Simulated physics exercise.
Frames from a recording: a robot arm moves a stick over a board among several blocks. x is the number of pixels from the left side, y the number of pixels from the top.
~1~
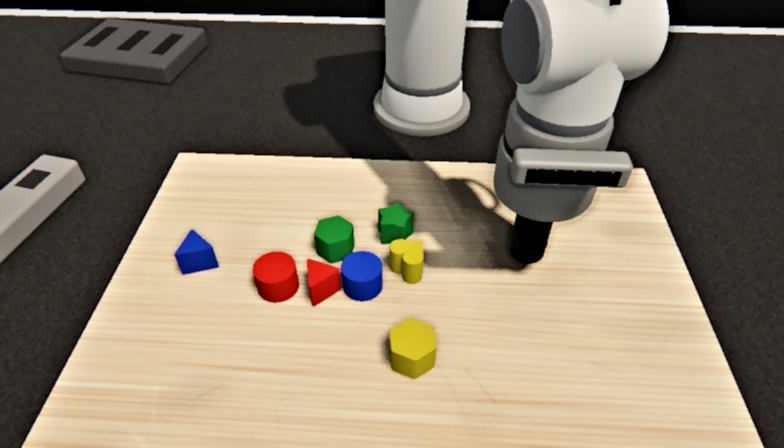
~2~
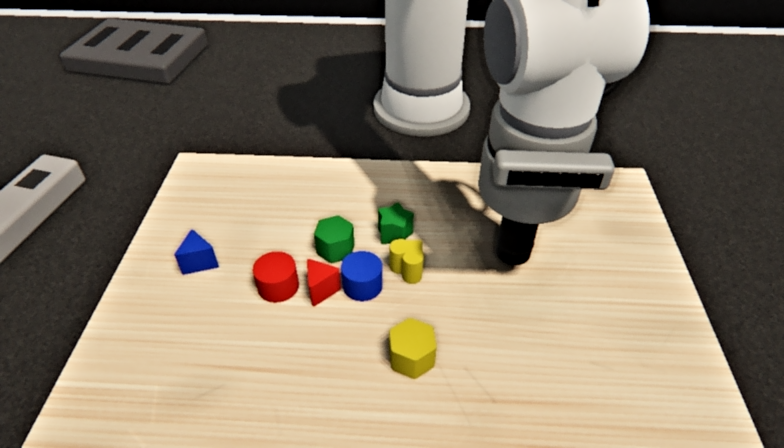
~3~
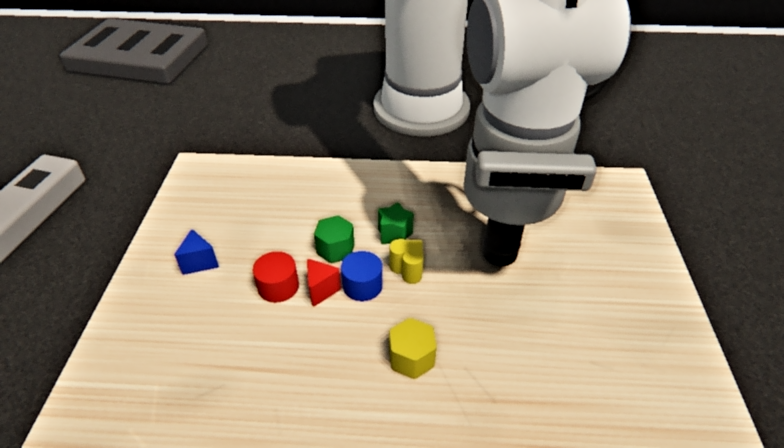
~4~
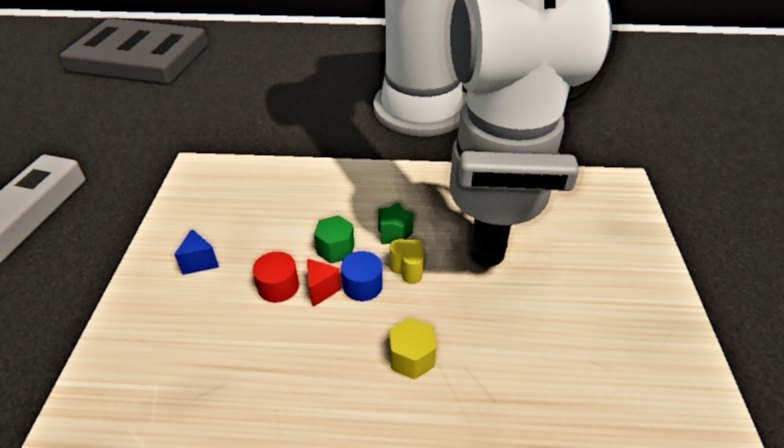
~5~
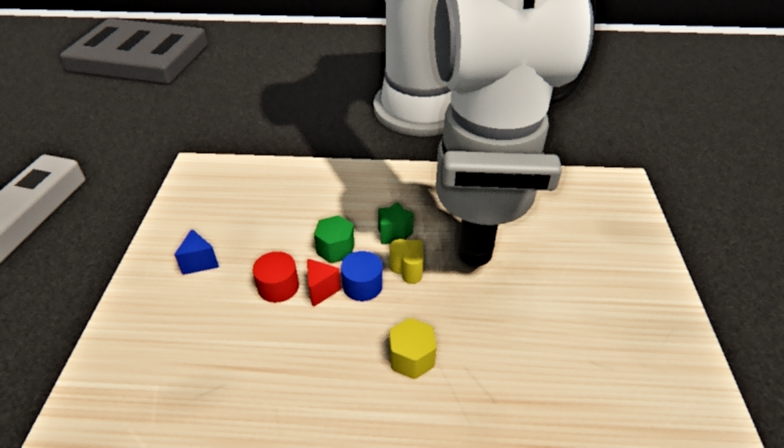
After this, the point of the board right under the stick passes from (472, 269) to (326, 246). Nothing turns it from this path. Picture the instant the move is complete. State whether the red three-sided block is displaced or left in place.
Somewhere new.
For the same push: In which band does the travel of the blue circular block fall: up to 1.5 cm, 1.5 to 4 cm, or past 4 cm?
Its final spot will lie 1.5 to 4 cm from the current one.
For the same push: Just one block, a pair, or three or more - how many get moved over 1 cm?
The push will move three blocks or more.
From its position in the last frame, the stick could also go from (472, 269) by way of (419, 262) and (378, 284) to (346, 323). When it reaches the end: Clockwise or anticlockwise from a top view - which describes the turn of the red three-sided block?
Its rotation is clockwise.
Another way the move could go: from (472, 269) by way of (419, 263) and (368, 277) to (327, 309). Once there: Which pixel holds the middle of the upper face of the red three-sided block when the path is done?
If I read the scene right, the answer is (247, 304).
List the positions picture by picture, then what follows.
The first picture shows tip of the stick (526, 252), middles of tops, red three-sided block (319, 271), green six-sided block (334, 229), blue circular block (362, 265), green star block (395, 214), yellow heart-shaped block (409, 249).
The second picture shows stick (513, 254), nothing pushed.
The third picture shows stick (500, 255), nothing pushed.
The fourth picture shows stick (487, 255), nothing pushed.
The fifth picture shows stick (475, 254), red three-sided block (319, 271), green six-sided block (334, 229), blue circular block (362, 265), green star block (395, 214), yellow heart-shaped block (409, 249).
On the path given first. One third of the way, stick (422, 245); yellow heart-shaped block (395, 251), turned 30° anticlockwise.
Two thirds of the way, stick (373, 238); red three-sided block (304, 280), turned 65° clockwise; blue circular block (338, 278); green star block (382, 209), turned 65° clockwise; yellow heart-shaped block (352, 250), turned 55° anticlockwise.
At the end, stick (324, 231); red three-sided block (302, 281), turned 70° clockwise; green six-sided block (288, 226); blue circular block (336, 281); green star block (381, 209), turned 70° clockwise; yellow heart-shaped block (332, 251), turned 105° anticlockwise.
